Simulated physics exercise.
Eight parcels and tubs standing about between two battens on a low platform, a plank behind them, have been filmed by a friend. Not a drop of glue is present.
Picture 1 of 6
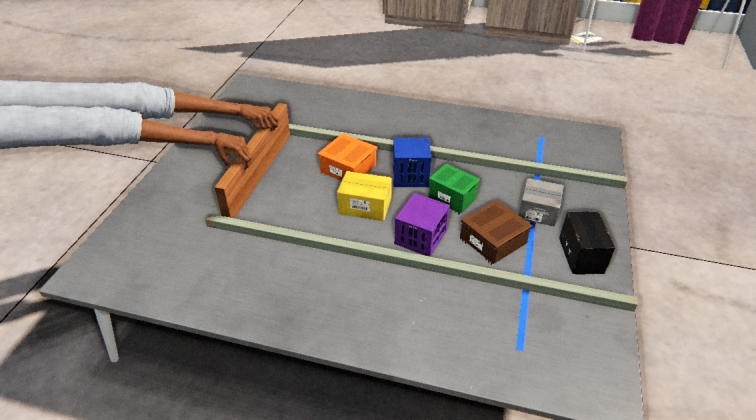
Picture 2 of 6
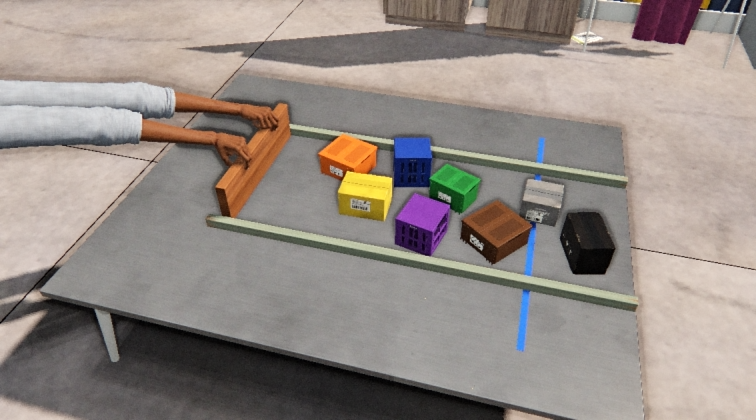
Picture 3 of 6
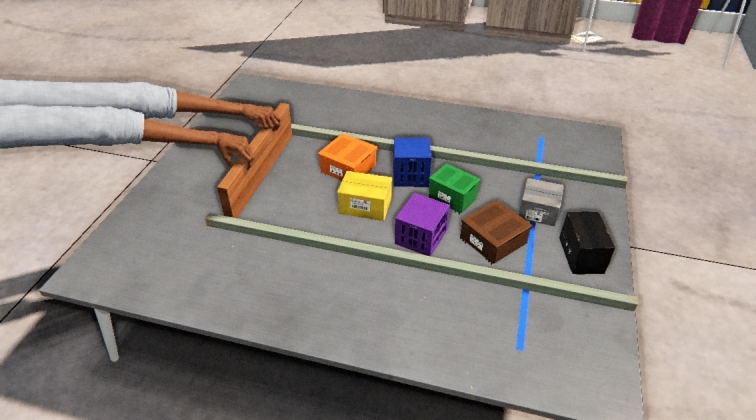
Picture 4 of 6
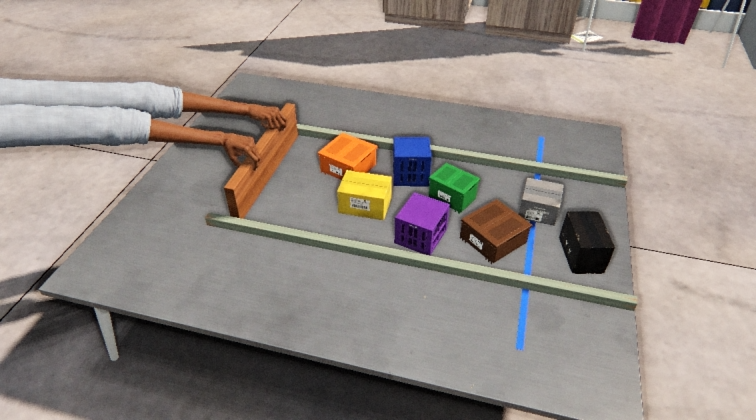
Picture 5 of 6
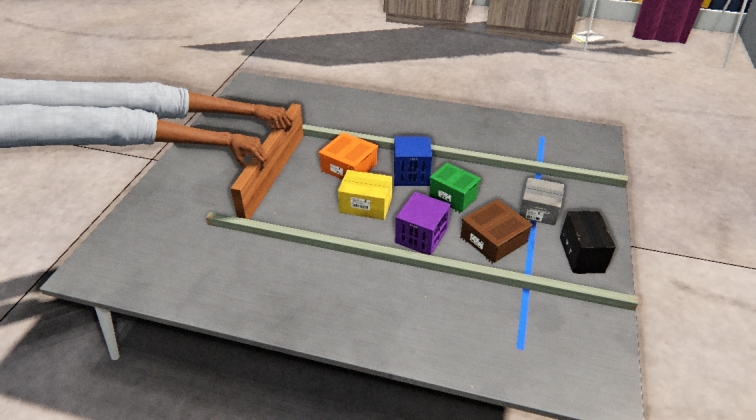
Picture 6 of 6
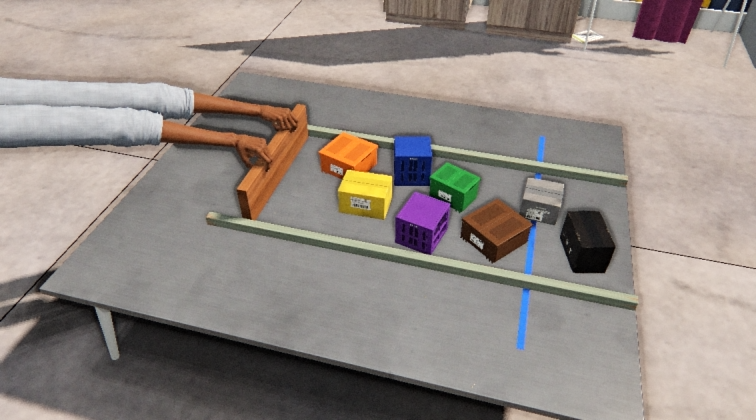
In the video, two hands hold a wooden plank between two pale green battens on a grey platform and slide it slowly a short way right toward eight coloured boxes and crates, which stay still around a blue tape line.
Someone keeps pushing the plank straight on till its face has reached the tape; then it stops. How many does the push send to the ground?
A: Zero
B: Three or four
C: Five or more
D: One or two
One or two.
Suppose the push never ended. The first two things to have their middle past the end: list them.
Going earliest first, the black box leads and the grey parcel follows.
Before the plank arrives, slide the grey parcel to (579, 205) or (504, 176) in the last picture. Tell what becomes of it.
In order, it drops down; drops down.
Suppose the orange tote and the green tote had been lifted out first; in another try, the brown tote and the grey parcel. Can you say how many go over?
First 1, then 0.
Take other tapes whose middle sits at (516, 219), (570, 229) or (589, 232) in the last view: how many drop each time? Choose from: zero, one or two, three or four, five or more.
In order: One to two, then more than four, then more than four.
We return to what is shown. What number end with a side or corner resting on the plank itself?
The number is 3.
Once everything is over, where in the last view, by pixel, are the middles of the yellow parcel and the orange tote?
Listed as asked: First (560, 224), and then (561, 190).
Early on, none off yet; black box at rest near (586, 242); grey parcel at rest near (541, 201); brown tote at rest near (496, 231).
A while later, none off yet; black box at rest near (586, 242); grey parcel moving near (543, 201); brown tote travelled about its own width near (522, 246).
Further along, none off yet; black box travelled a little near (599, 244); grey parcel travelled about its own width near (589, 212); brown tote travelled about its own width near (550, 255).
Finally, the number that fall off is one or two; lost, grey parcel and black box.
